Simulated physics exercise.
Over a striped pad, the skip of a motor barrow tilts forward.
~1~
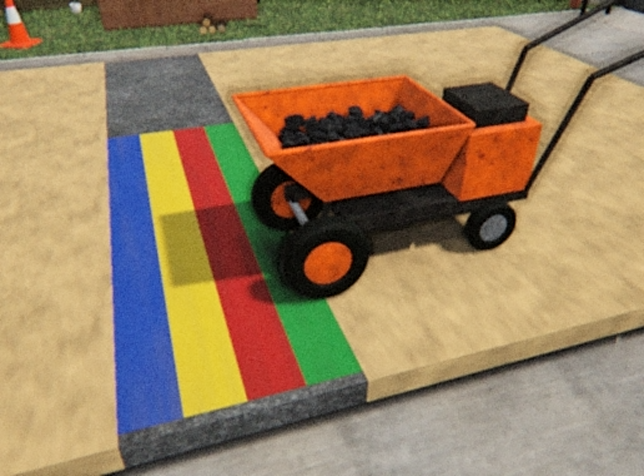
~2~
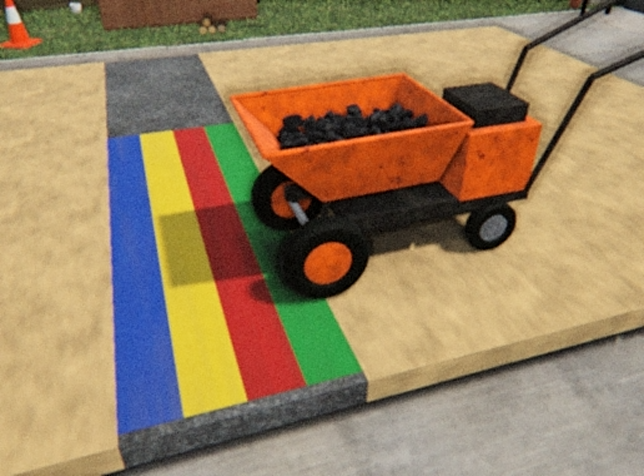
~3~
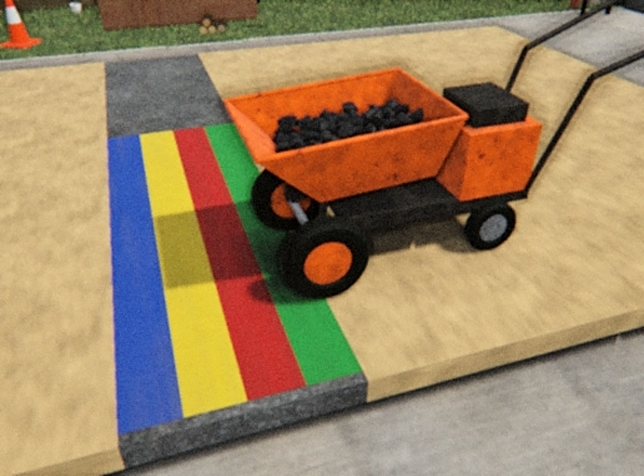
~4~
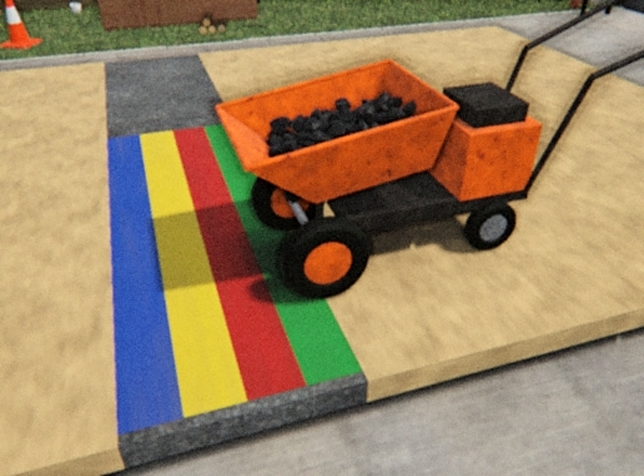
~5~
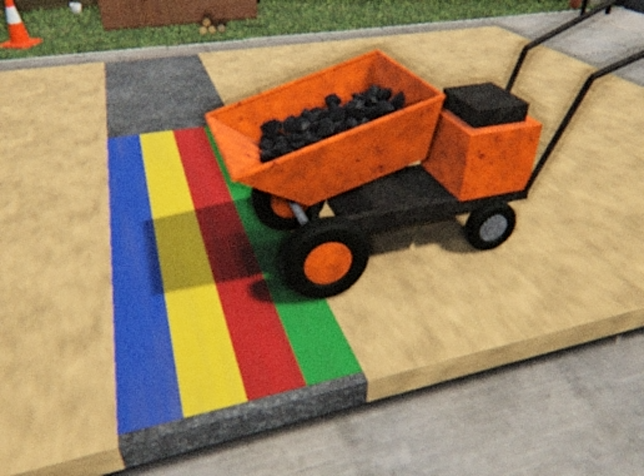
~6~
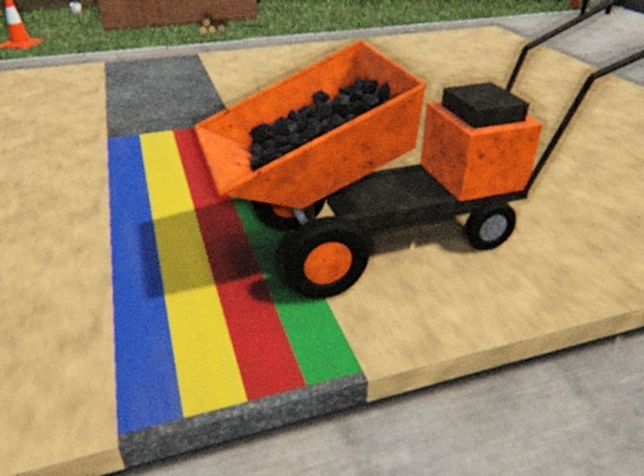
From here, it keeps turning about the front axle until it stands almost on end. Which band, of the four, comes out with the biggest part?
The blue band comes out ahead.
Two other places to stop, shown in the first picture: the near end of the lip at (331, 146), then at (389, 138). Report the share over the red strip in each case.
Roughly 20 per cent, then roughly 40 per cent.
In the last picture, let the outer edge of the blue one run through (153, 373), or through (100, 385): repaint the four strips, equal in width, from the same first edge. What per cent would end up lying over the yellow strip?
In turn, 0 and 20 in a hundred.
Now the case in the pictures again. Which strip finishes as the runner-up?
Rank 2: The strip in yellow.
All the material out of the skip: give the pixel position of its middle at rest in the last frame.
Last view, centre at rest - approx. (133, 290).
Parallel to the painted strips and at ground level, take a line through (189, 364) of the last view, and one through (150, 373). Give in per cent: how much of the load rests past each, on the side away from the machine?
The first gives 70 %, the second 40 %.
Soon, skip tipped steeply; all in the skip.
A while on, skip tipped right over; about two thirds in the skip; a small part over the yellow strip; about a quarter over the blue strip.
Towards the end, skip tipped right over; about a quarter in the skip; a small part over the yellow strip; about a third over the blue strip; about a quarter off the paint.
Finally, skip tipped right over; about a quarter in the skip; none over the green strip; none over the red strip; a small part over the yellow strip; about a third over the blue strip; about a quarter off the paint.
